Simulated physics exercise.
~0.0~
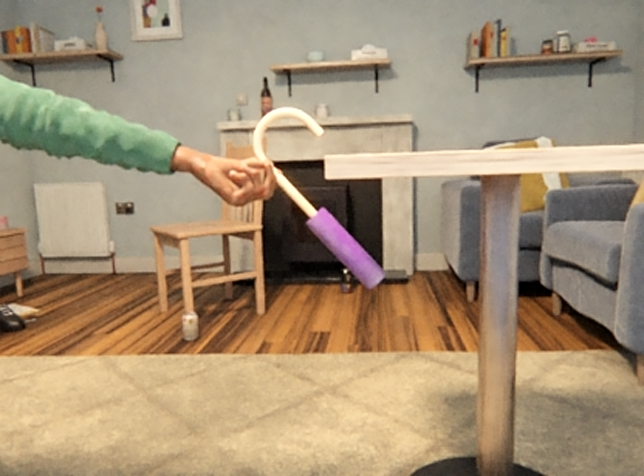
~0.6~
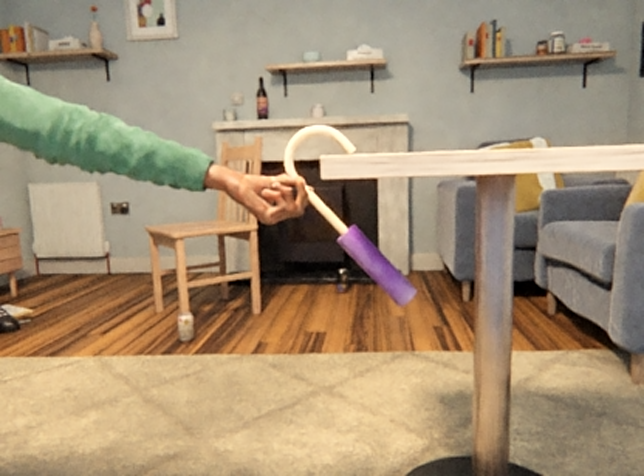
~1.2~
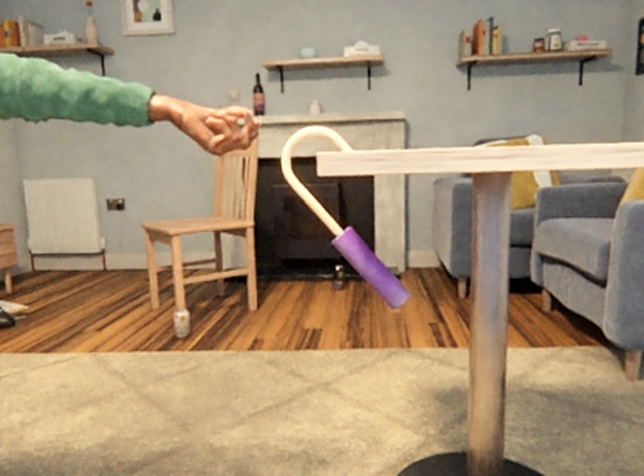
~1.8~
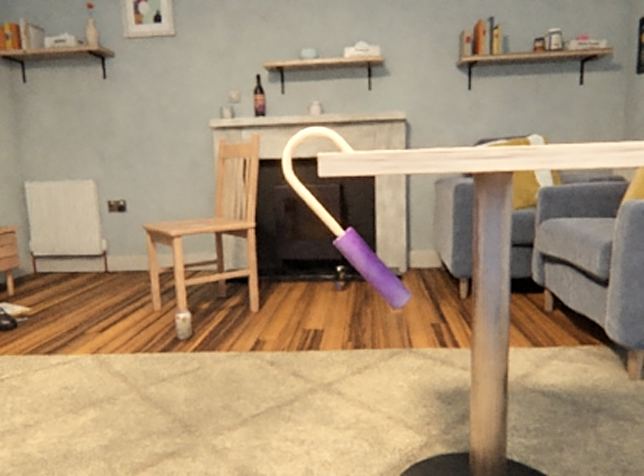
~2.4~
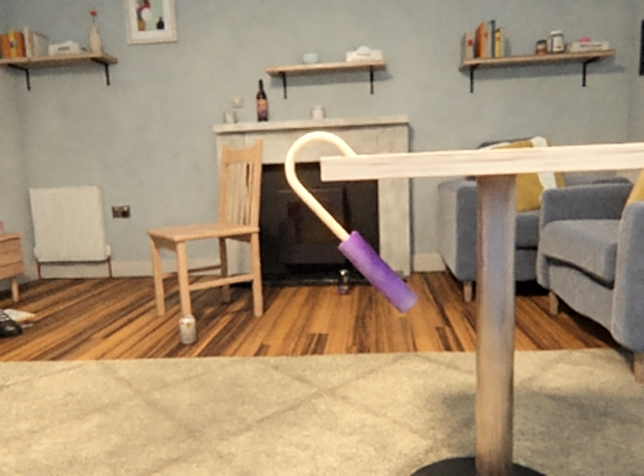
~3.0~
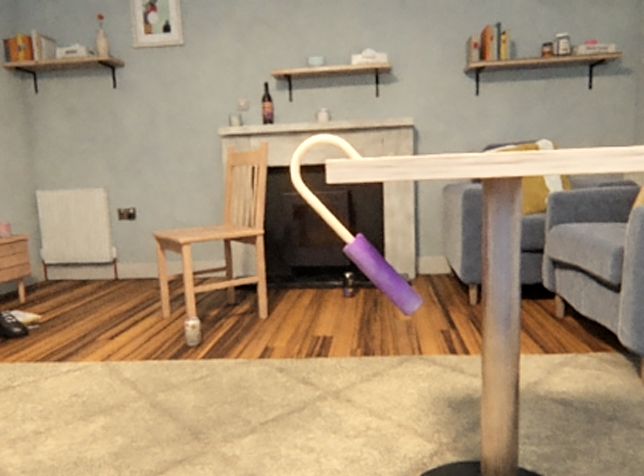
In a living room with a wooden floor, a pale rug and grey-blue armchairs, a small table stands on a single post at the right. A hand in a green sleeve reaches in from the left, holding a closed purple umbrella with a pale curved handle. It moves the umbrella right and slightly down, bringing the hook over the table's left end. The fingers then let go, and the arm draws back to the left and out of view. The umbrella stays hooked on the edge, hanging at a slant, while the view sways slightly.
